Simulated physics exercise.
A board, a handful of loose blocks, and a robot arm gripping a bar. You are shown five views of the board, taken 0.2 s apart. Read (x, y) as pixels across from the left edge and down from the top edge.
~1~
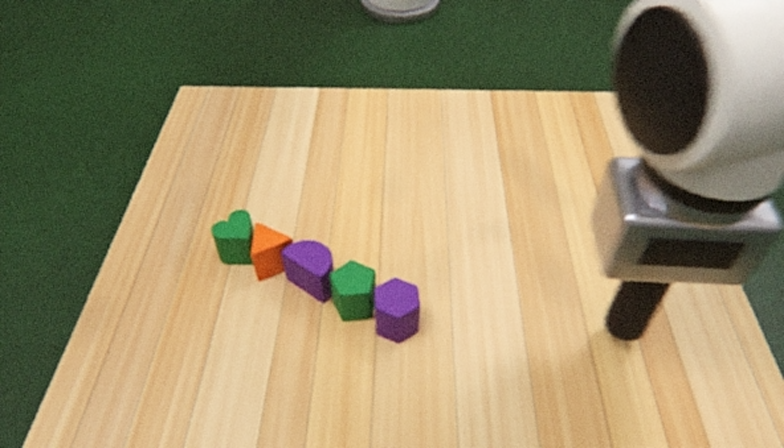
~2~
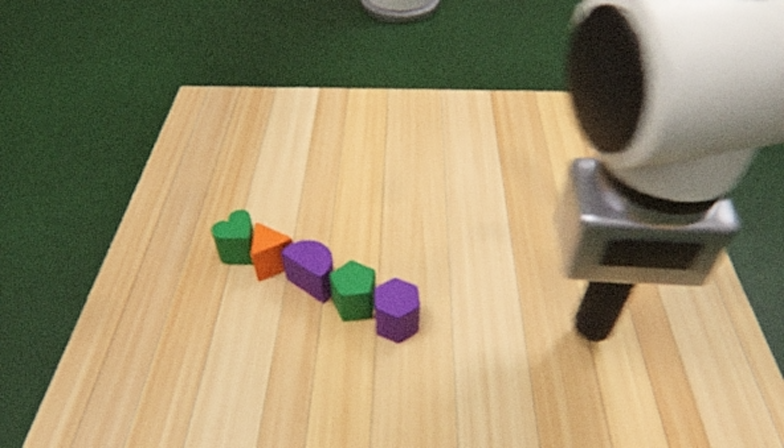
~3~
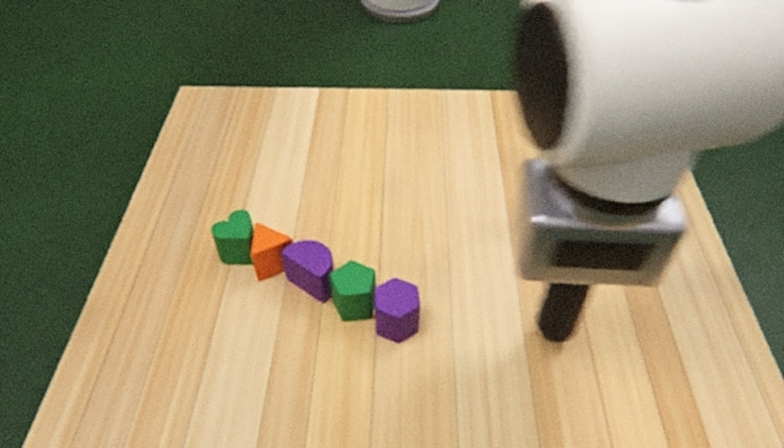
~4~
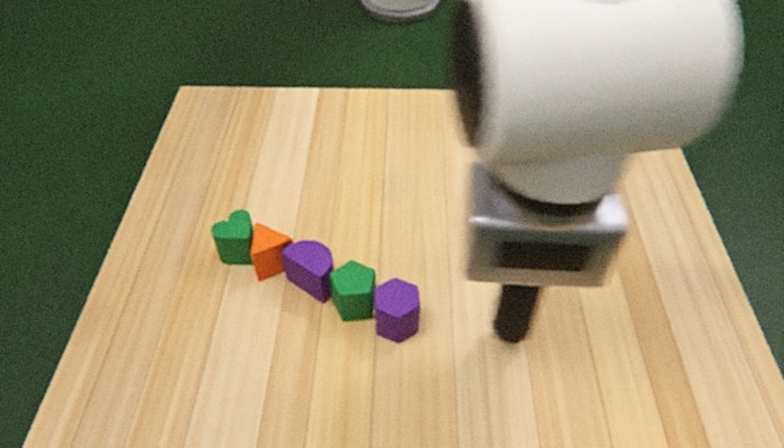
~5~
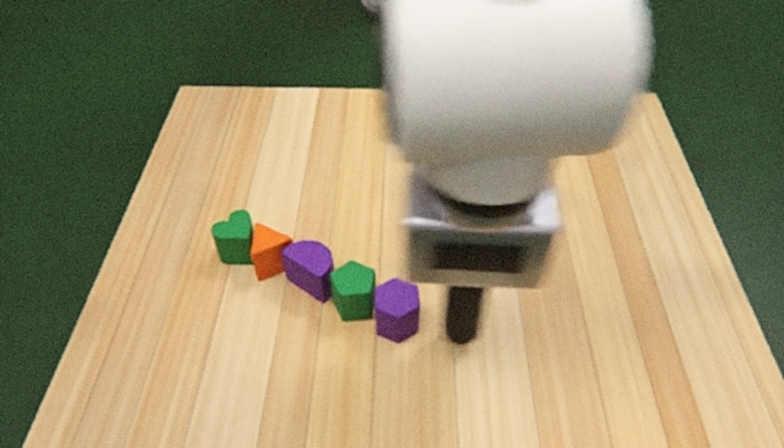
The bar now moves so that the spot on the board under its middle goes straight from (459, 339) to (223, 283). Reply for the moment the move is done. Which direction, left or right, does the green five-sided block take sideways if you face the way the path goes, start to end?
Facing from start to end, it shifts left.
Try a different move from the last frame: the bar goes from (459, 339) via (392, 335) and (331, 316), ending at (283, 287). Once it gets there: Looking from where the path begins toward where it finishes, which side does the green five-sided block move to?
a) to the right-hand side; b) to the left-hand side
(a)
On the path given first. One third of the way, bar at (376, 306); green heart block at (227, 223), turned 25° anticlockwise; orange triangular piece at (261, 219), turned 30° anticlockwise; purple half-round block at (272, 241), turned 85° clockwise; green five-sided block at (293, 268), turned 45° anticlockwise; purple six-sided block at (337, 276), turned 20° clockwise.
Two thirds of the way, bar at (294, 287); green heart block at (209, 205), turned 15° anticlockwise; orange triangular piece at (254, 209), turned 30° clockwise; purple half-round block at (229, 229); green five-sided block at (211, 260), turned 75° anticlockwise; purple six-sided block at (255, 258), turned 15° clockwise.
At the end, bar at (219, 271); green heart block at (205, 182), turned 40° clockwise; orange triangular piece at (253, 207), turned 45° clockwise; purple half-round block at (192, 207), turned 185° clockwise; green five-sided block at (142, 253), turned 145° anticlockwise; purple six-sided block at (186, 237), turned 40° clockwise.
